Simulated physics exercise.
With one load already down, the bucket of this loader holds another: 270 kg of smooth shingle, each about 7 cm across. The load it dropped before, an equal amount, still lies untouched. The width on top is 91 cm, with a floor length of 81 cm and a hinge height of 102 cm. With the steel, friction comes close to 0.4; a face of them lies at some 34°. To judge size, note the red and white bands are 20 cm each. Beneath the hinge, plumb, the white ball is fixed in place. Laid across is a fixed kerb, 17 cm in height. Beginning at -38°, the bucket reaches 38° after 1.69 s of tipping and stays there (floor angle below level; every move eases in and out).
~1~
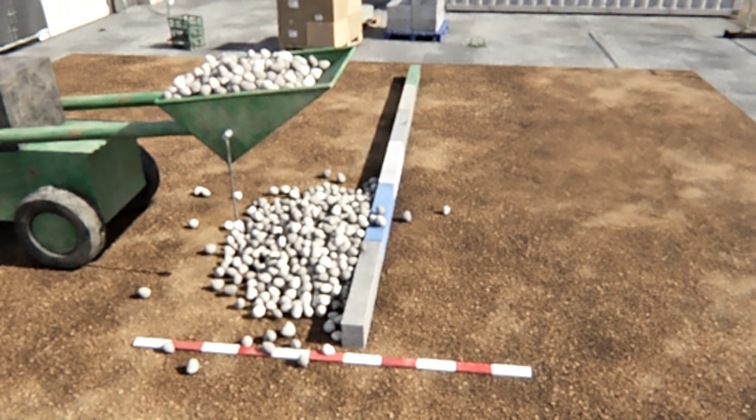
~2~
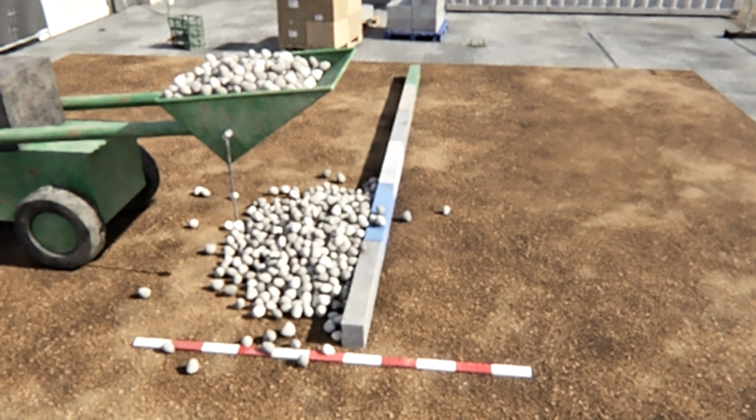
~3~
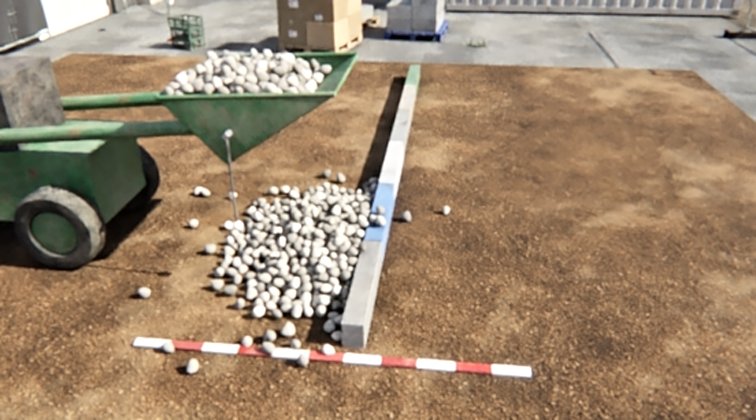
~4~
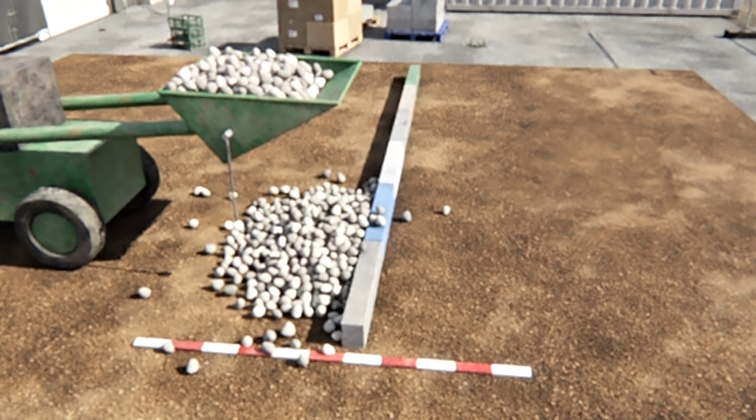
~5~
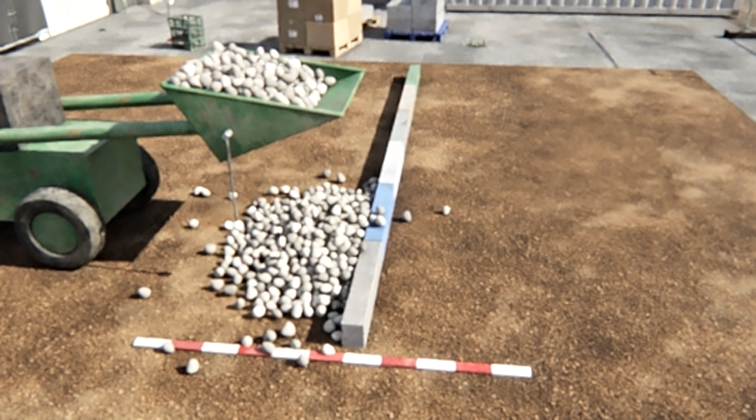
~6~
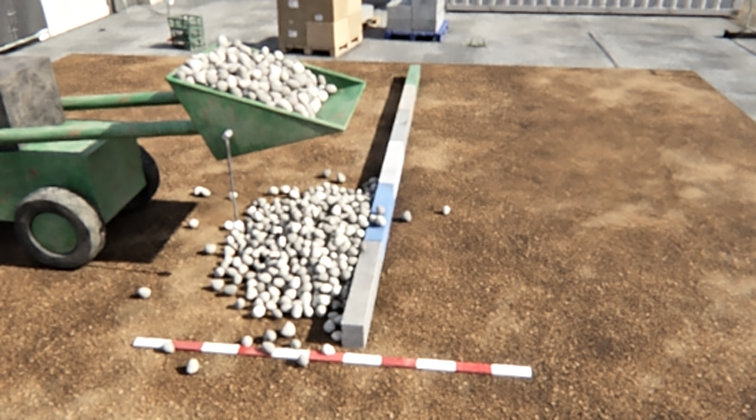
On a brown dirt lot, a green loader holds a bucket of pale stones above a pile beside a long kerb; the bucket's right edge slowly lowers as it tilts, while the pile on the ground stays still.
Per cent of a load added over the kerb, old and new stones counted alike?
Some 56 %.
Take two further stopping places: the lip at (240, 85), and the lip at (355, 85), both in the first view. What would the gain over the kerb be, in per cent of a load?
About 0 per cent for the first, 85 per cent for the second.
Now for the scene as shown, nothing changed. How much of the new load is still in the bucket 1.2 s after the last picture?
That works out to about 25 %.
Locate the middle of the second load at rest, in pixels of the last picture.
They settle centred around (396, 240).
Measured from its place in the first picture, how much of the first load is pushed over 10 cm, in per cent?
About 5 %.
Then, 0.7 s after the last picture the floor is at 26°; in per cent of one load, 95 in the bucket, 105 on this side of the kerb; the foremost stones are at (388, 215).
Then, 1.2 s after the last picture the floor is at 38°; in per cent of one load, 26 in the bucket, 156 on this side of the kerb, 19 over the kerb; the foremost stones are at (457, 246).
Then, 1.5 s after the last picture the floor is at 38°; in per cent of one load, 1 in the bucket, 156 on this side of the kerb, 44 over the kerb; the foremost stones are at (514, 257).
Then, 4.0 s after the last picture the floor is at 38°; in per cent of one load, 0 in the bucket, 144 on this side of the kerb, 57 over the kerb; the foremost stones are at (564, 262). Net gain over the kerb, 56.
